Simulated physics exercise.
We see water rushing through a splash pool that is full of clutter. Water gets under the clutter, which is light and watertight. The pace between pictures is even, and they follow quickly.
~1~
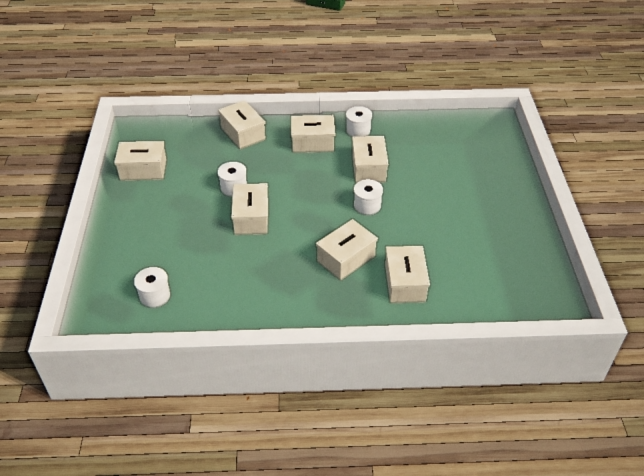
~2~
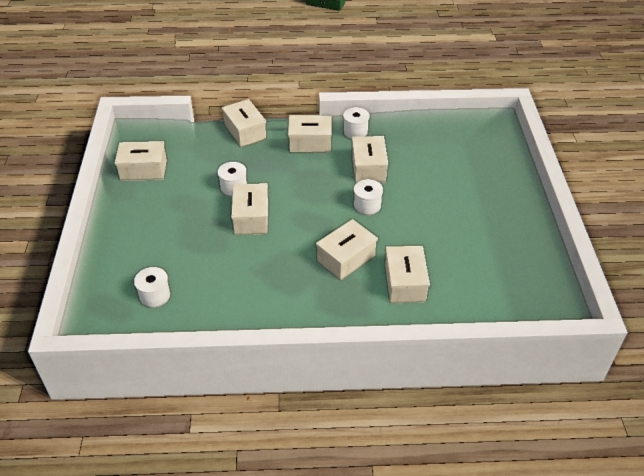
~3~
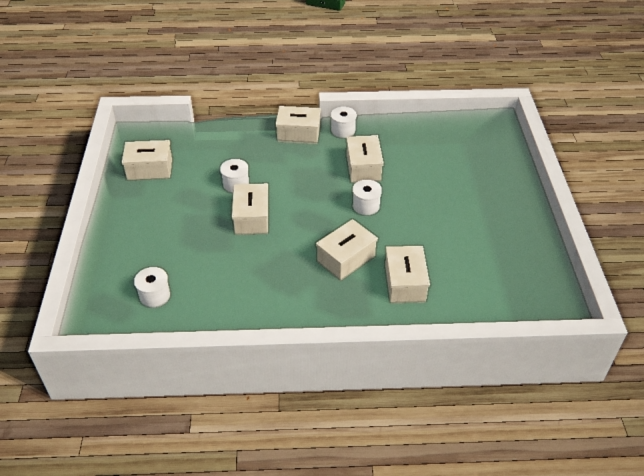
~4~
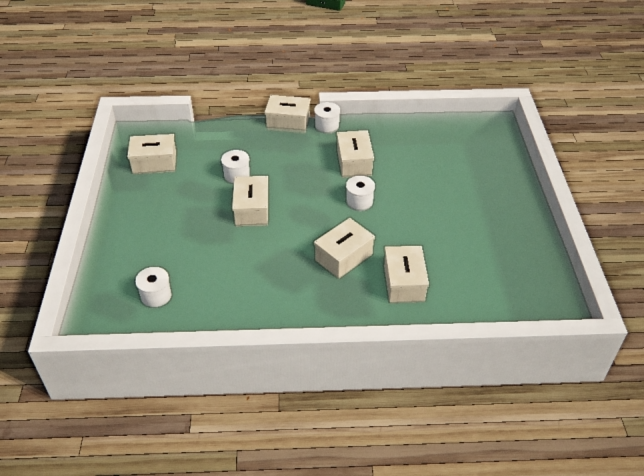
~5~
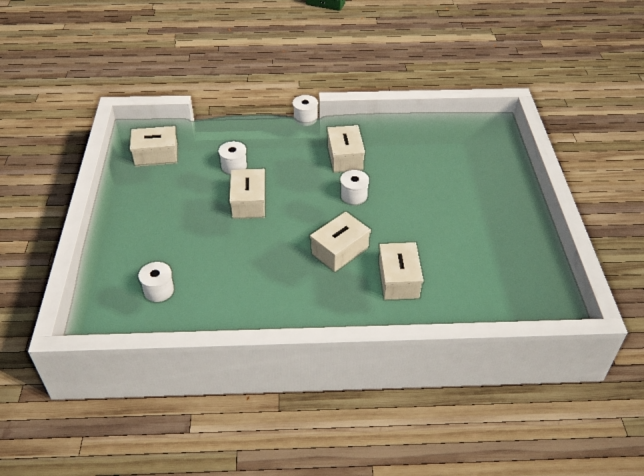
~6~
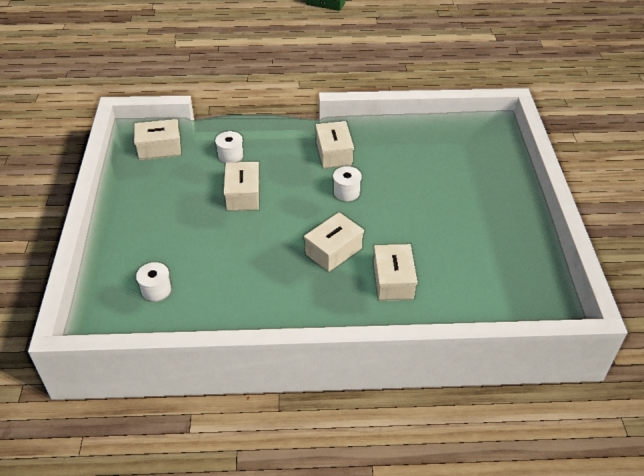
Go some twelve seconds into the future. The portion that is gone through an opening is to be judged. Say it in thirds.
My prediction is the high band.
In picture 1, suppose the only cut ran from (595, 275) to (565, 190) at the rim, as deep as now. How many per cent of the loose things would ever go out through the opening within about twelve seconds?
I'd put it near 40 per cent.
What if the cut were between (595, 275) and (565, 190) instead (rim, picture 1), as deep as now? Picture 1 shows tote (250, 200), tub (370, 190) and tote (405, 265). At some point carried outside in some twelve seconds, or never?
The three read no escape, escape and escape, respectively.
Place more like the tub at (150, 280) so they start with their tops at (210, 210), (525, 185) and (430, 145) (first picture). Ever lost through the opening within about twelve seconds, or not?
Well, taking each in turn, that's lost to the flow, never removed and finally lost to the flow.
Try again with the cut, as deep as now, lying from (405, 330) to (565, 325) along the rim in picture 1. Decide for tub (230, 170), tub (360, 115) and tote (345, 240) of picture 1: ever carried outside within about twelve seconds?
Lab note - object 1: Retained; object 2: Retained; object 3: Escaped.
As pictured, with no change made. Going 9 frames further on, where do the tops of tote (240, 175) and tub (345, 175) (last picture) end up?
I'd say close to (243, 133) and close to (310, 150).
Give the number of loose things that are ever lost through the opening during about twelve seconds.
The count is 8.
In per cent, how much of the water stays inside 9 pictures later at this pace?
About 72 percent.
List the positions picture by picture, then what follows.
A tub at (232, 171), afloat; a tote at (370, 150) floats; 0 of 11 have shifted, in the first frame.
A tub at (232, 171) floats; a tote at (370, 150) floats; 2 of 11 have shifted, in the second frame.
A tub at (234, 168), afloat, close to its start; a tote at (365, 150) floats, close to its start; 6 of 11 have shifted, in the third frame.
A tub at (235, 159), afloat, close to its start; a tote at (355, 145), afloat, close to its start; 8 of 11 have shifted, in the fourth frame.
A tub at (232, 150), afloat, a stride from its start; a tote at (346, 140) floats, close to its start; 11 of 11 have shifted, in the fifth frame.
A tub at (229, 140) floats, a stride from its start; a tote at (334, 136), afloat, a stride from its start; 11 of 11 have shifted, in the sixth frame.
A moment on, 3 of 11 are out; 8 afloat.
Next, 6 of 11 are out; 5 afloat.
Later, 7 of 11 are out; 4 afloat.
In the end, 8 of 11 are out; 3 afloat.
